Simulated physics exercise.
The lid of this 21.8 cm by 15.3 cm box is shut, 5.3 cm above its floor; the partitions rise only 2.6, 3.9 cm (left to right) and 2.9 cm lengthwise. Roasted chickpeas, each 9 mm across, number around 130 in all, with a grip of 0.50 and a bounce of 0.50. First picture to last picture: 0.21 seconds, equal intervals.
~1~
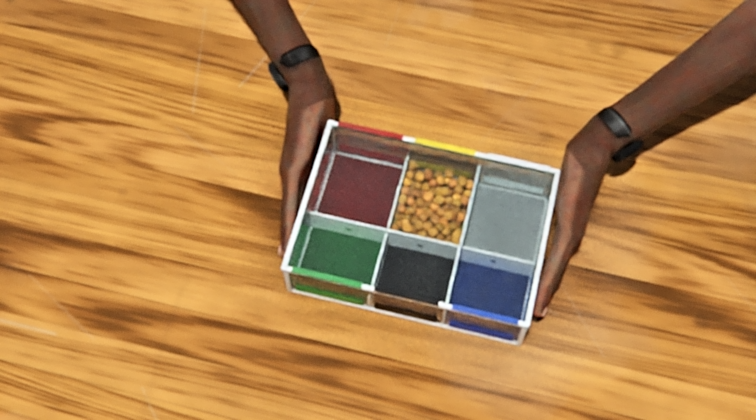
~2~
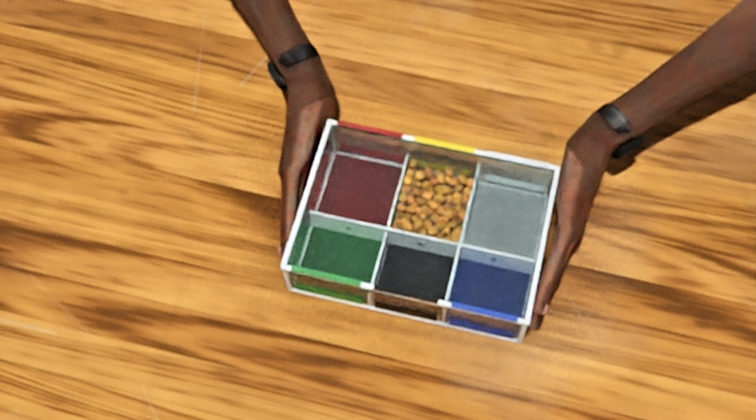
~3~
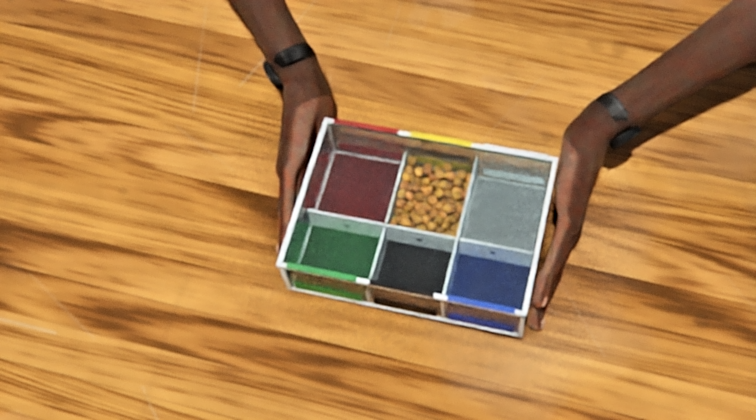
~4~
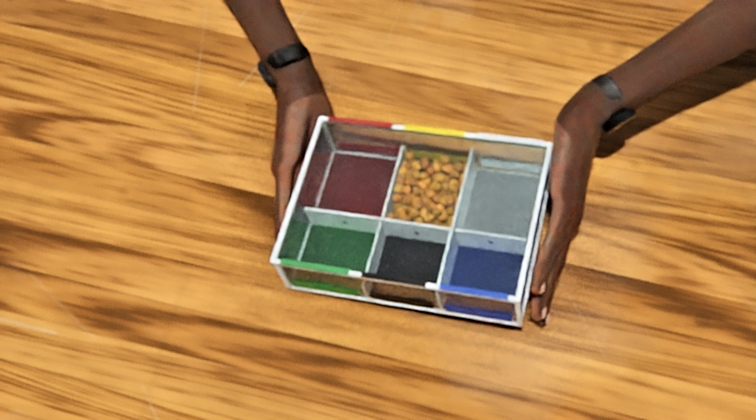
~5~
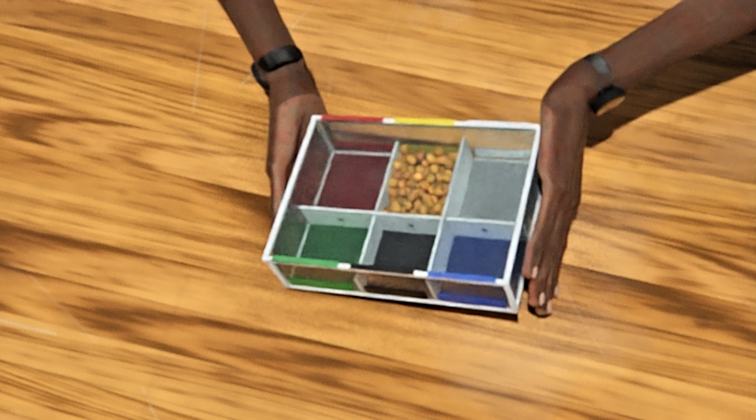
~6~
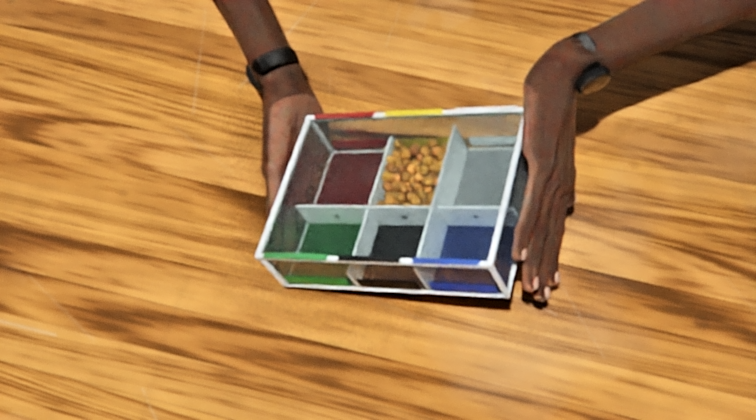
A clear, lidded box with six coloured compartments, gripped at both sides by two hands with dark wristbands, shifts slightly left over a wooden surface and gradually tilts toward its back left corner, the roasted chickpeas staying in the yellow-marked compartment.
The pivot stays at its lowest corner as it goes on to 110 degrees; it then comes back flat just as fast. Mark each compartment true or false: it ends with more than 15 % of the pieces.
Red compartment: True, blue compartment: False, green compartment: False, yellow compartment: False, white compartment: False, black compartment: False.
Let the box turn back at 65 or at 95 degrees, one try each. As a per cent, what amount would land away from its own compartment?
Around 25 and 80 in a hundred, respectively.
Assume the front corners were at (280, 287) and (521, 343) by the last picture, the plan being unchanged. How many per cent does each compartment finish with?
Red 0; blue 10; green 25; yellow 0; white 0; black 65.
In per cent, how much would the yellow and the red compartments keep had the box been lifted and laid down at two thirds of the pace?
Yellow 0, red 95.
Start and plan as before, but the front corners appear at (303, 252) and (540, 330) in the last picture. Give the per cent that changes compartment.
Roughly 40 per cent.
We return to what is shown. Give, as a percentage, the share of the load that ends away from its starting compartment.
I'd put it at about 100 per cent.
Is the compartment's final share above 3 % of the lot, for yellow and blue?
Note - yellow negative, blue negative.
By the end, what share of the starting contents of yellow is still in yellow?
That comes out at about 0 percent.
Then, 0.64 s after the last picture, tilt 109 degrees; red 65 %, yellow 35 %.
Then, 1.07 s after the last picture, tilt 46 degrees; red 90 %, green 10 %.
Then, 1.57 s after the last picture, tilt 0 degrees; red 90 %, green 10 %.
In the end, red 90 %, blue 0 %, green 10 %, yellow 0 %, white 0 %, black 0 %.
